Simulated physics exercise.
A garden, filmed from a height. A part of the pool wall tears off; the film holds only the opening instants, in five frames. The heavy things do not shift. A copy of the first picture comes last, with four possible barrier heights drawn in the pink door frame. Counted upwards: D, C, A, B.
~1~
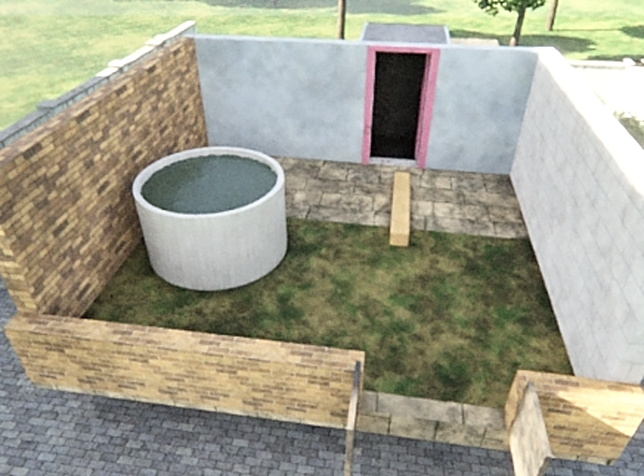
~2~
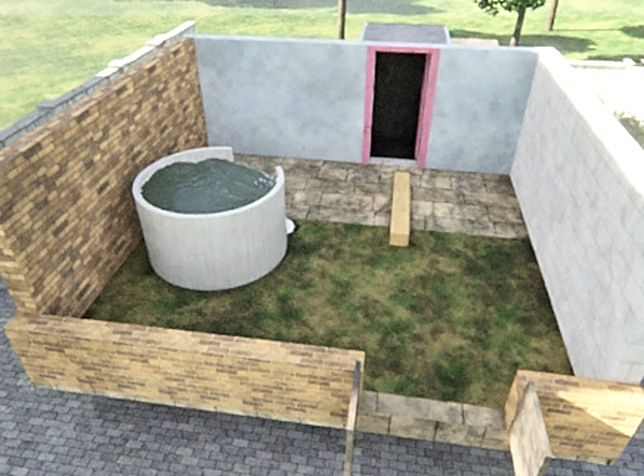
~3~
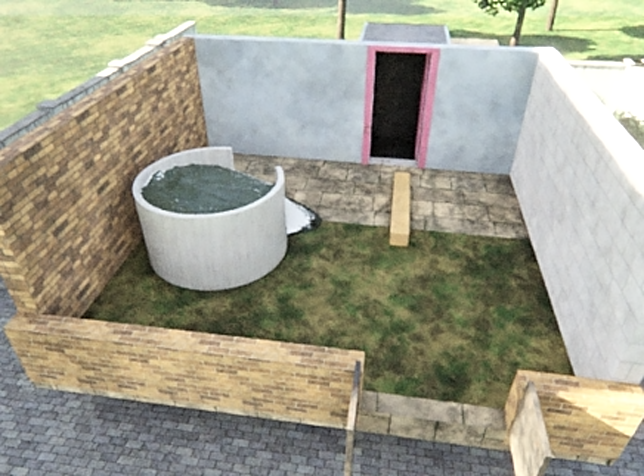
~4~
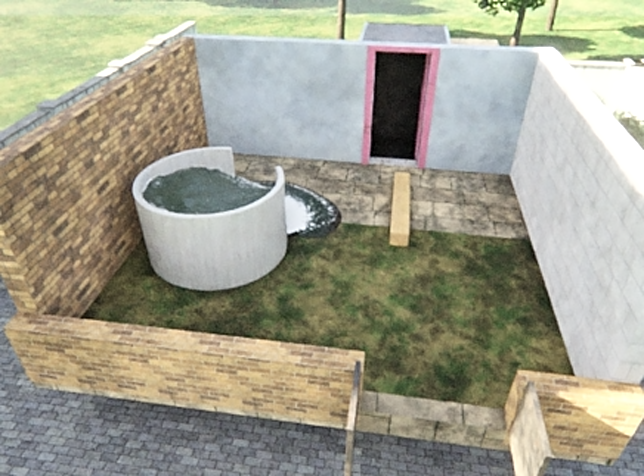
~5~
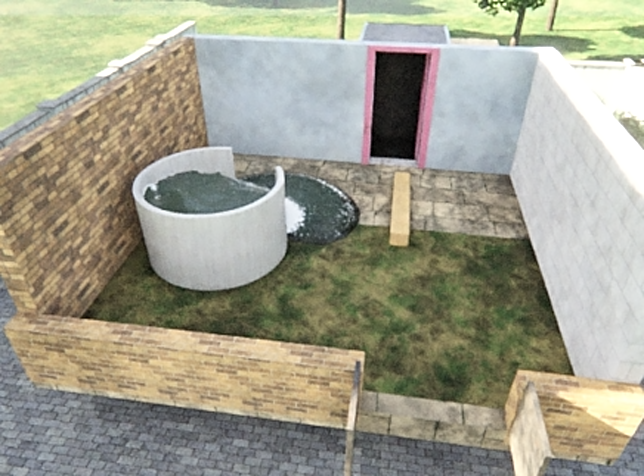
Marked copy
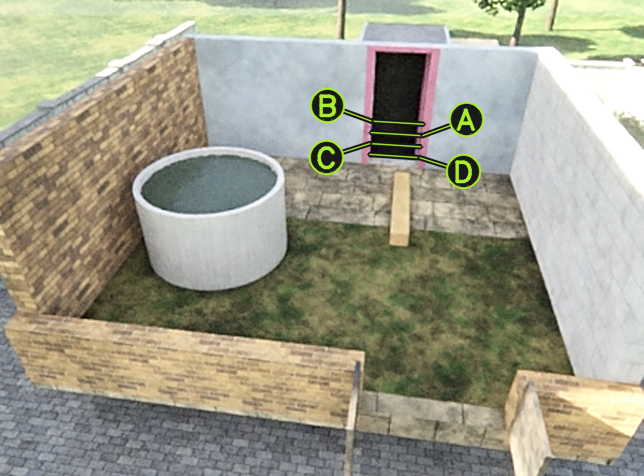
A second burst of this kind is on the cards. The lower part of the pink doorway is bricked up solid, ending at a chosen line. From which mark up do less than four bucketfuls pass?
Height C.
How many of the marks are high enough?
Three of the four.
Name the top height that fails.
D.
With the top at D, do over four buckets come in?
Yes, it does.
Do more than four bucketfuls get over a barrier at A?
No, that is safe.
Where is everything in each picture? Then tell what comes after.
Water in the pool at rest, its middle at (211, 184); foot of the pink doorway at (393, 165); open gate at (440, 357), in the first picture.
Water covers 1 % of the ground, its front hidden from here, in the second picture.
Front seen at (307, 228), 4 % of the ground wet, in the third picture.
Front seen at (329, 205), 8 % of the ground wet, in the fourth picture.
Front seen at (297, 174), 12 % of the ground wet, in the fifth picture.
On the marked copy, A at (396, 134); B at (397, 122); C at (395, 145); D at (394, 156); from the bottom up D, C, A, B.
For height A, nothing gets over.
For height B, nothing gets over.
For height C, a splash gets over, under a bucket.
For height D, about 10 bucketfuls get in.
